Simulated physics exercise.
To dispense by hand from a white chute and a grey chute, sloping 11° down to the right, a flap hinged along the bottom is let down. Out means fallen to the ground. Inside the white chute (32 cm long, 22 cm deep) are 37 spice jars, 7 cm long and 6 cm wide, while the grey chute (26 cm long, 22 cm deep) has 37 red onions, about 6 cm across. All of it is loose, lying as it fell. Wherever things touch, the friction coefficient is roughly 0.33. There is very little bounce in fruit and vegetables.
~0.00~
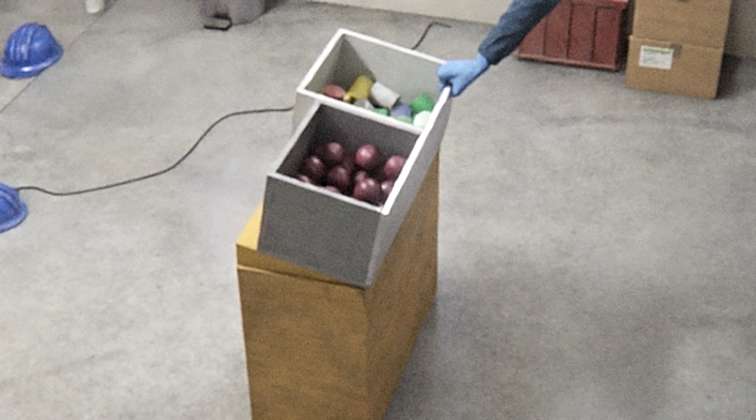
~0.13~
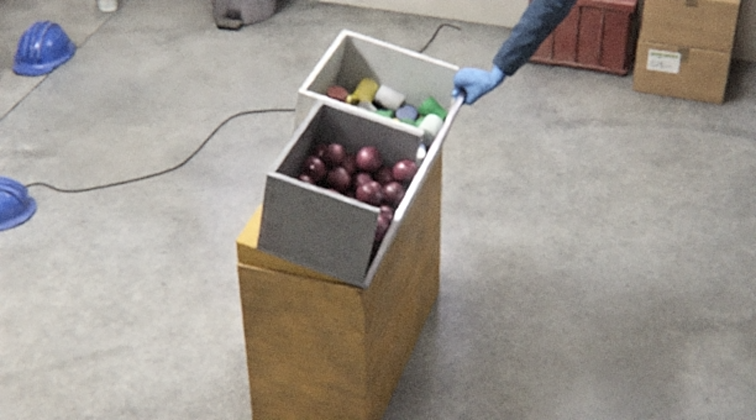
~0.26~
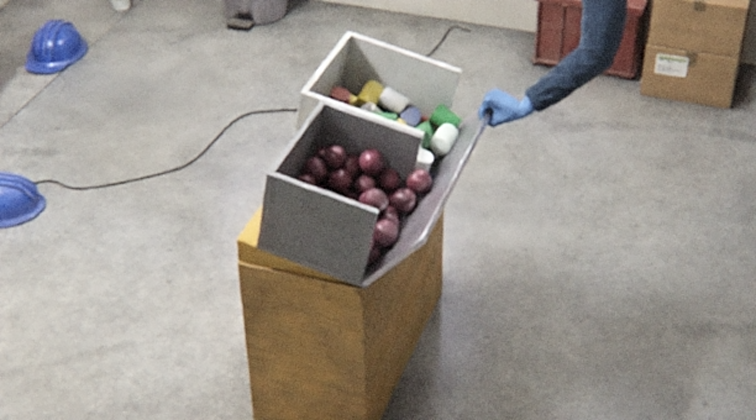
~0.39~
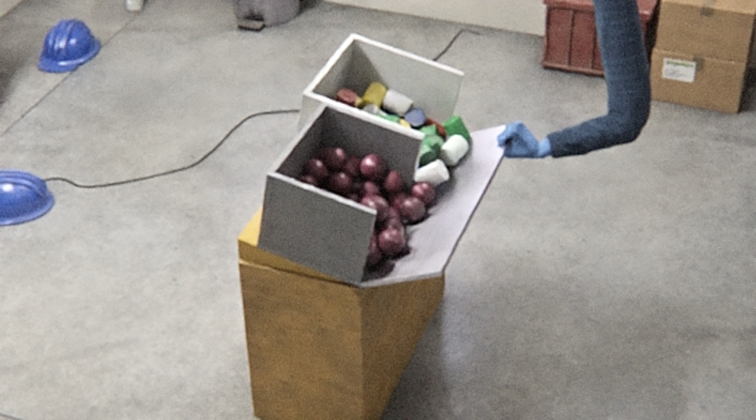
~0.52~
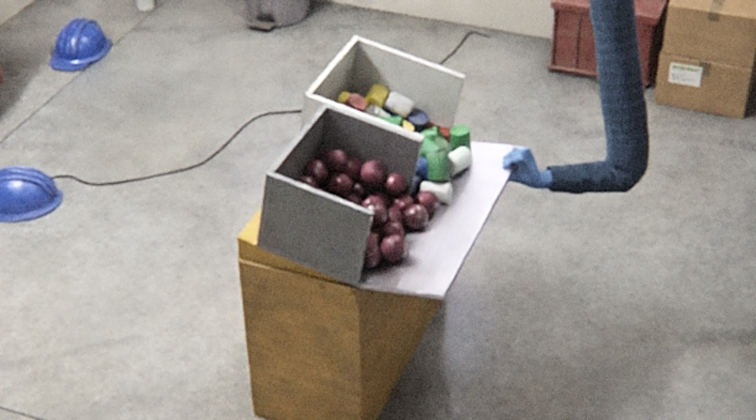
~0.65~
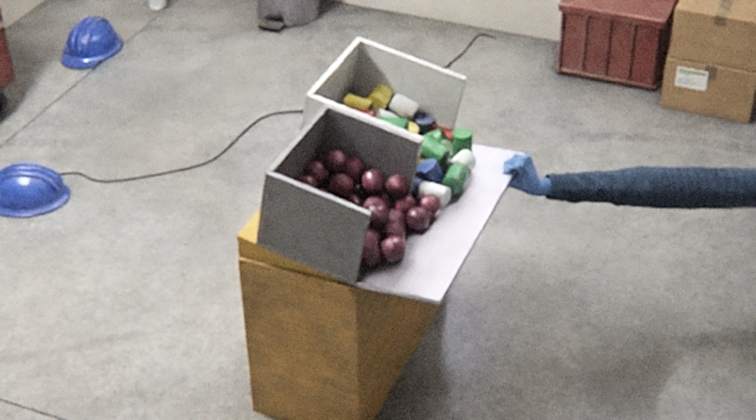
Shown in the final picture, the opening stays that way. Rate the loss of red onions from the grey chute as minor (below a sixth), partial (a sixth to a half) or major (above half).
Minor.
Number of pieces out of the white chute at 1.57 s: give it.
About, white chute: 0.
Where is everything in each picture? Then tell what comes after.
In the first picture (we follow the rim corner now nearest the camera), grey chute at (382, 211); white chute at (423, 130); flap open 0°; nothing has dropped clear.
The second picture shows grey chute at (380, 211); flap open 9°.
The third picture shows grey chute at (378, 211); flap open 30°.
The fourth picture shows grey chute at (376, 212); flap open 55°.
The fifth picture shows grey chute at (373, 213); flap open 72°.
The sixth picture shows grey chute at (370, 213); white chute at (423, 139); flap open 76°; nothing has dropped clear.
After 1.06 s, 0 of 37 out of the white chute and 0 of 37 out of the grey chute.
After 1.57 s, 0 of 37 out of the white chute and 1 of 37 out of the grey chute.
After 2.28 s, 0 of 37 out of the white chute and 1 of 37 out of the grey chute.
When it is over (at 3.20 s), 0 of 37 out of the white chute and 1 of 37 out of the grey chute. Asked share, 1 of 37, 3 per cent.
